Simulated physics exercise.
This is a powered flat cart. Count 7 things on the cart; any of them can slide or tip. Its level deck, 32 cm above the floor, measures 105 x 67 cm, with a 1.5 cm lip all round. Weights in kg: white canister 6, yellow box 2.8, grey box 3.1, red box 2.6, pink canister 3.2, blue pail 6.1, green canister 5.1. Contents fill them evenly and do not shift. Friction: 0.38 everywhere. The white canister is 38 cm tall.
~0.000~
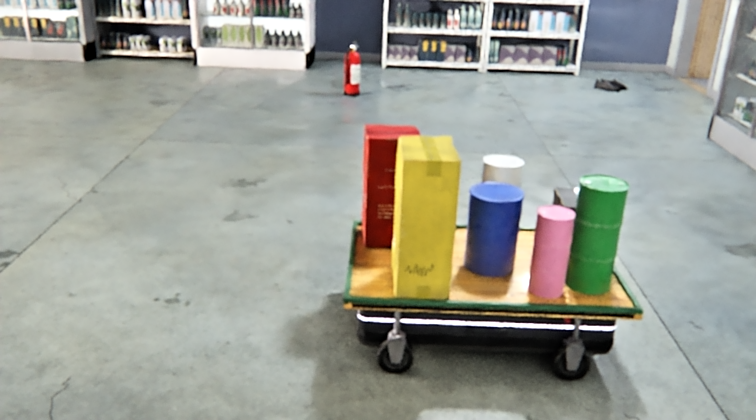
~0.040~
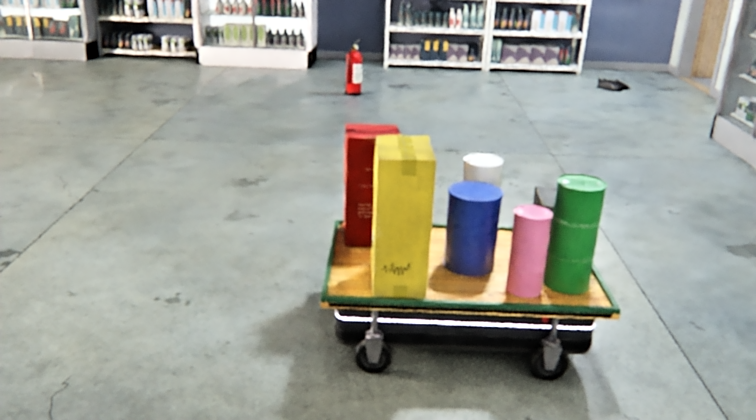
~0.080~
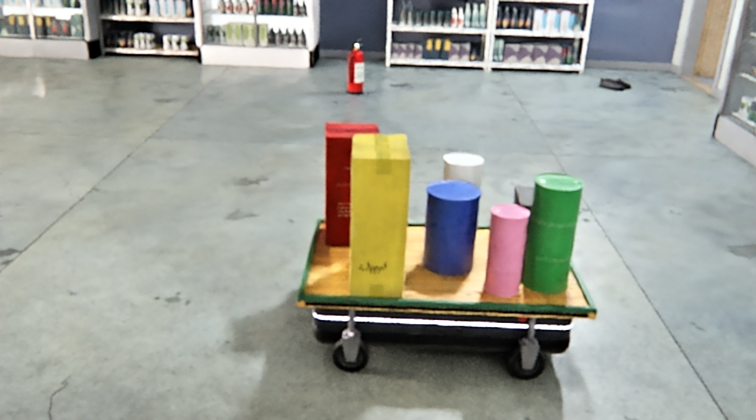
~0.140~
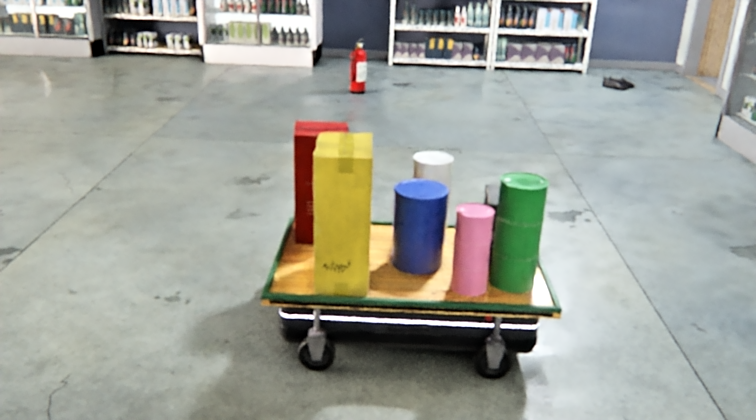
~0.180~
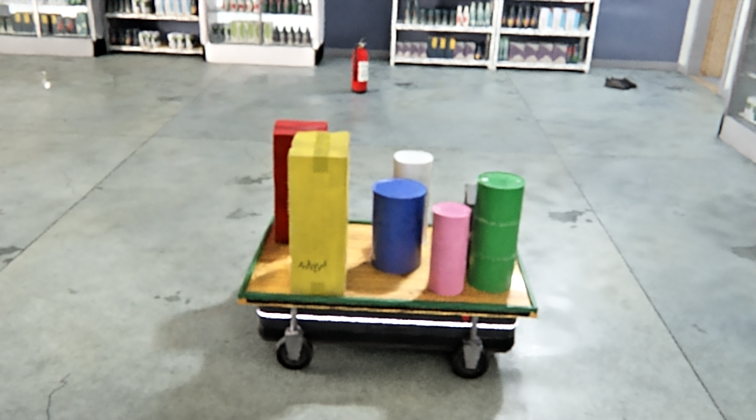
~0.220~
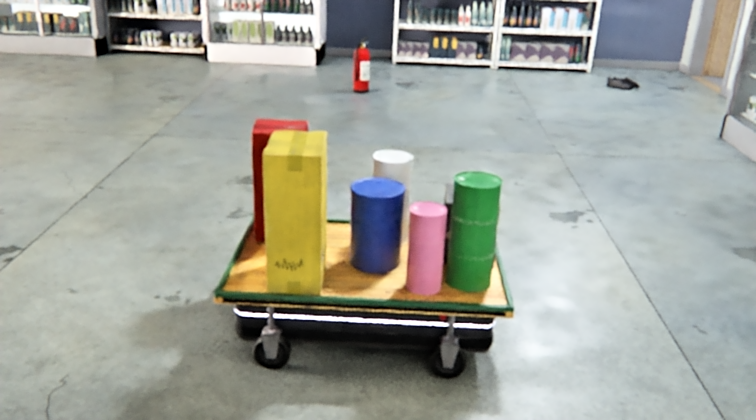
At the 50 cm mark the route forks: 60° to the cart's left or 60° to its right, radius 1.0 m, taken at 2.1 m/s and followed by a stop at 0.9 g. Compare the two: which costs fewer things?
The load fares better going left.
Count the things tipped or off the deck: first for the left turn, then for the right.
Left: 4; right: 6.
Turning left. At 0.62 s, 130 cm covered, turned 37°; red box now off the deck; yellow box leaning 12° near (59, 231); white canister leaning 24° near (155, 210).
After 1.02 s, 206 cm covered, turned 60°; white canister and yellow box now off the deck; blue pail leaning 13°; grey box slid 16 cm.
After 1.42 s, 210 cm covered, turned 60°, stopped; blue pail leaning 35°; pink canister leaning 9°; green canister slid 32 cm.
At rest (2.6 s), off the deck, white canister, yellow box, red box and blue pail; not toppled but over 10 cm from the start, grey box, pink canister and green canister.
Turning right instead, white canister, yellow box, red box, pink canister, blue pail and green canister tipped over or off the deck, 6 of 7 in all.
